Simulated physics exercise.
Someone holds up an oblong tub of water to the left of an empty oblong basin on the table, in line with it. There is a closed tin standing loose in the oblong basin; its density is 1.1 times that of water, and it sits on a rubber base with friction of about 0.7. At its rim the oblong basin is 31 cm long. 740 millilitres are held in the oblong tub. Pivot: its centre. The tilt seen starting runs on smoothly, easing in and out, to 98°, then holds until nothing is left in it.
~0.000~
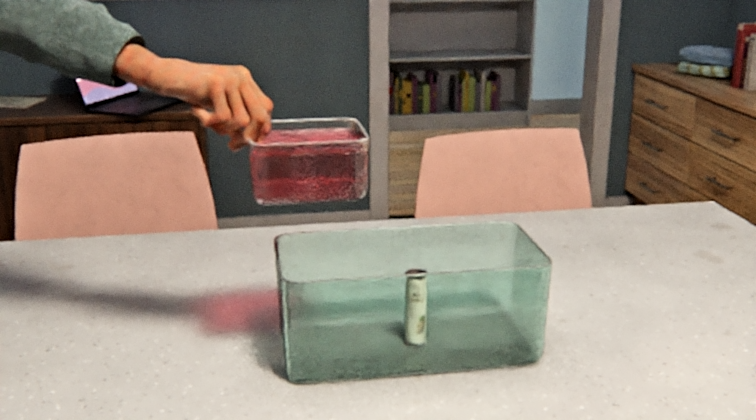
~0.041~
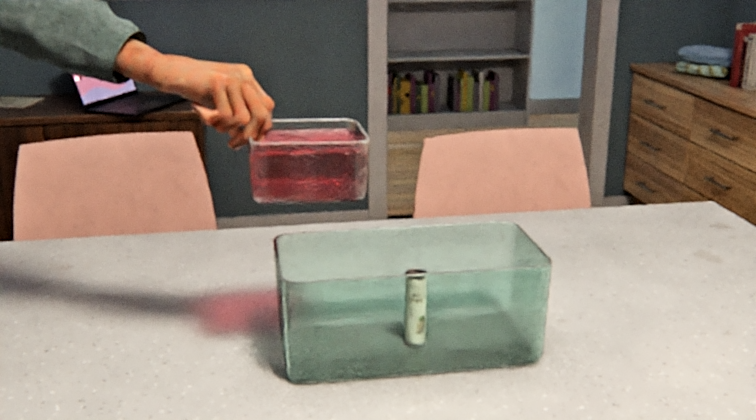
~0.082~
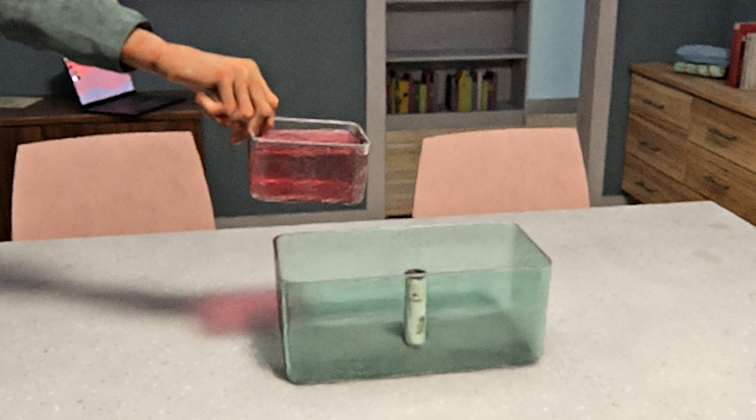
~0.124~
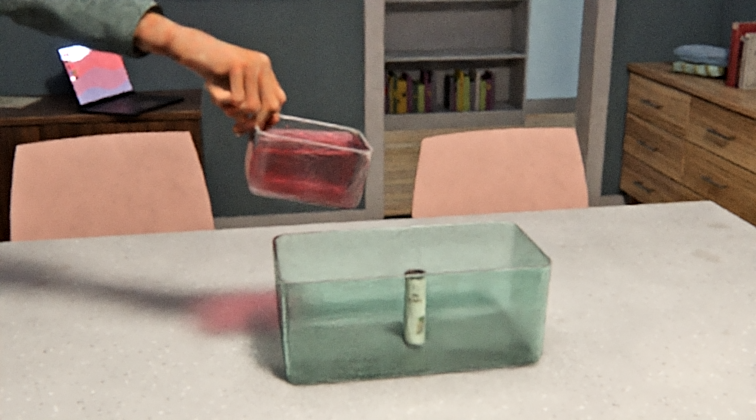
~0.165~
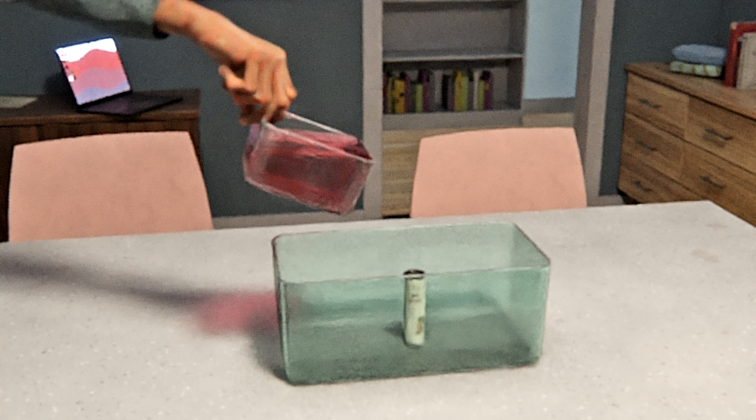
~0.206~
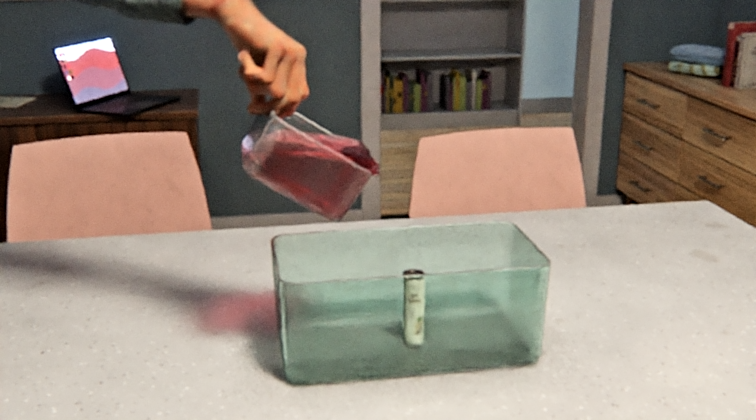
On a pale table in a room with pink chairs, a hand held a clear tub of red liquid above a greenish glass basin with a small tin standing inside, then smoothly tilted it rightward.
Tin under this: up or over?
Over.
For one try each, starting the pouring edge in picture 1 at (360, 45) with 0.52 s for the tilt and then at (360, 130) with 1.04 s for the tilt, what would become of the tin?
The tin stays vertical the first time and stays vertical the second time.
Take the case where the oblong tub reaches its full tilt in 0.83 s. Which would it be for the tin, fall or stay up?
Result: Tin upright.
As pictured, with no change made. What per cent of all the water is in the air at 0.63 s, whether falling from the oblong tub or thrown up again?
Estimated airborne part: Roughly 4 per cent.
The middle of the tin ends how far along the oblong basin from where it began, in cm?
In the end the tin's centre has shifted about 7.5 centimetres.
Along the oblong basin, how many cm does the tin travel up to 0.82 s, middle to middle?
Reading: Roughly 2 cm.
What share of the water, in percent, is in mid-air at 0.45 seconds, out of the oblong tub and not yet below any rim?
Near 38 per cent of it all.
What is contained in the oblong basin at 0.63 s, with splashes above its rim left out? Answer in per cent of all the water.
Close to 90 in a hundred.
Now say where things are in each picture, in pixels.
Tilt 0°; pouring edge (362, 130); surface from (251, 141) to (359, 137); the oblong basin's rim runs from (278, 259) to (534, 243); the tin's top is at (416, 276), in the first frame.
Tilt 2°; pouring edge (362, 132); surface from (251, 141) to (359, 137), in the second frame.
Tilt 6°; pouring edge (364, 136); surface from (252, 140) to (361, 139), in the third frame.
Tilt 13°; pouring edge (366, 143); surface from (253, 139) to (363, 141), in the fourth frame.
Tilt 22°; pouring edge (367, 153); surface from (254, 140) to (367, 147); 1 per cent is over the edge, in the fifth frame.
Tilt 33°; pouring edge (366, 164); surface from (250, 141) to (366, 155); 5 per cent is over the edge, in the sixth frame.
By 0.45 s the tilt is 94° and 24 per cent is still to pour; the tin stands where it began.
By 0.63 s the tilt is 98° and 6 per cent is still to pour; the tin stands 1 cm from where it began.
By 0.82 s the tilt is 98° and 2 per cent is still to pour; the tin leans 15°.
By 1.02 s the tilt is 98° and 0 per cent is still to pour; the tin lies on its side.
At rest the tin lies on its side.
